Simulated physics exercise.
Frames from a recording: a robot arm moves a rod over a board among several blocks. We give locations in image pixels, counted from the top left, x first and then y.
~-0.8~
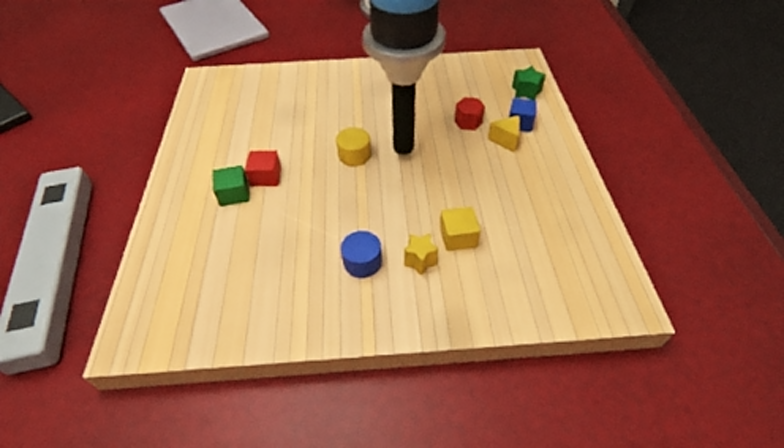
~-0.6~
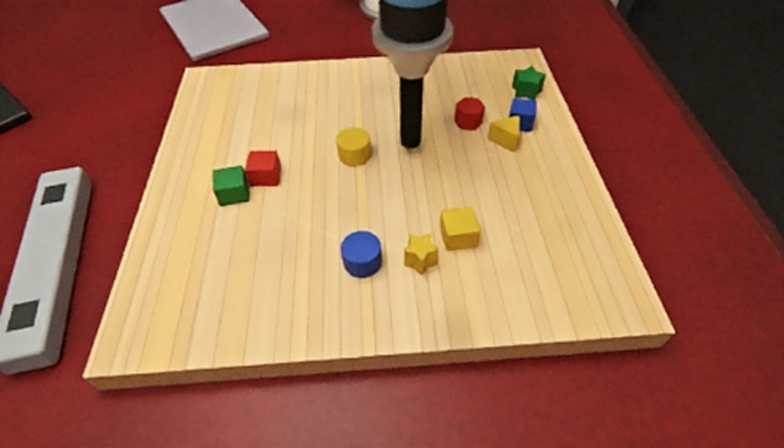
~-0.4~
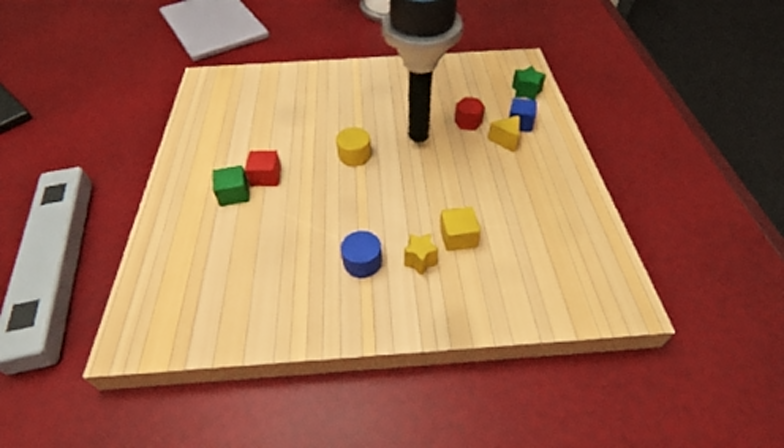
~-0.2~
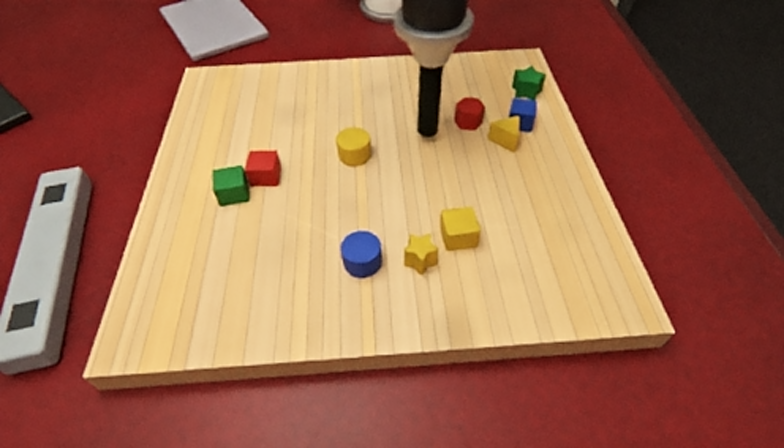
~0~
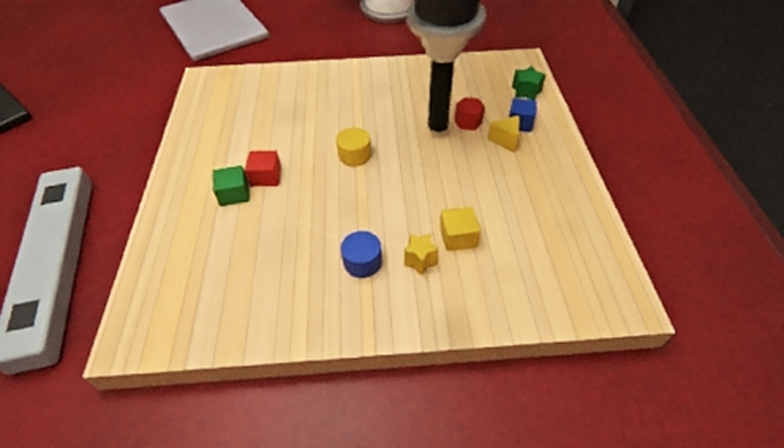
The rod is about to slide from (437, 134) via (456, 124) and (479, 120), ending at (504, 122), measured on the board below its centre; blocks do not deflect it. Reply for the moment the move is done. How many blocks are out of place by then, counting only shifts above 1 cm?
That push would leave two blocks displaced by more than about 1 cm.
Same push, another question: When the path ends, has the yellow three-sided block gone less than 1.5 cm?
Final answer: Yes.
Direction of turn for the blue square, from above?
It turns clockwise.
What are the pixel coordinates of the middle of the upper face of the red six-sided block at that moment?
The point I'd pick in the picture is (516, 92).
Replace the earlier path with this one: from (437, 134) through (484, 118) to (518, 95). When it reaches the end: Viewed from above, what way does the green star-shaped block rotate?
Clockwise, from overhead.
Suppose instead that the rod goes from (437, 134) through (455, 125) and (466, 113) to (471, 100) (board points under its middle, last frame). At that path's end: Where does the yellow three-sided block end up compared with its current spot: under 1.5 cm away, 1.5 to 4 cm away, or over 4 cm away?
The under 1.5 cm band.
The first path, step by step. One third of the way, rod (457, 116); red six-sided block (479, 102).
Two thirds of the way, rod (481, 111); red six-sided block (501, 96).
At the end, rod (506, 113); red six-sided block (516, 92), turned 50° anticlockwise; yellow three-sided block unmoved; blue square (535, 106), turned 35° clockwise.
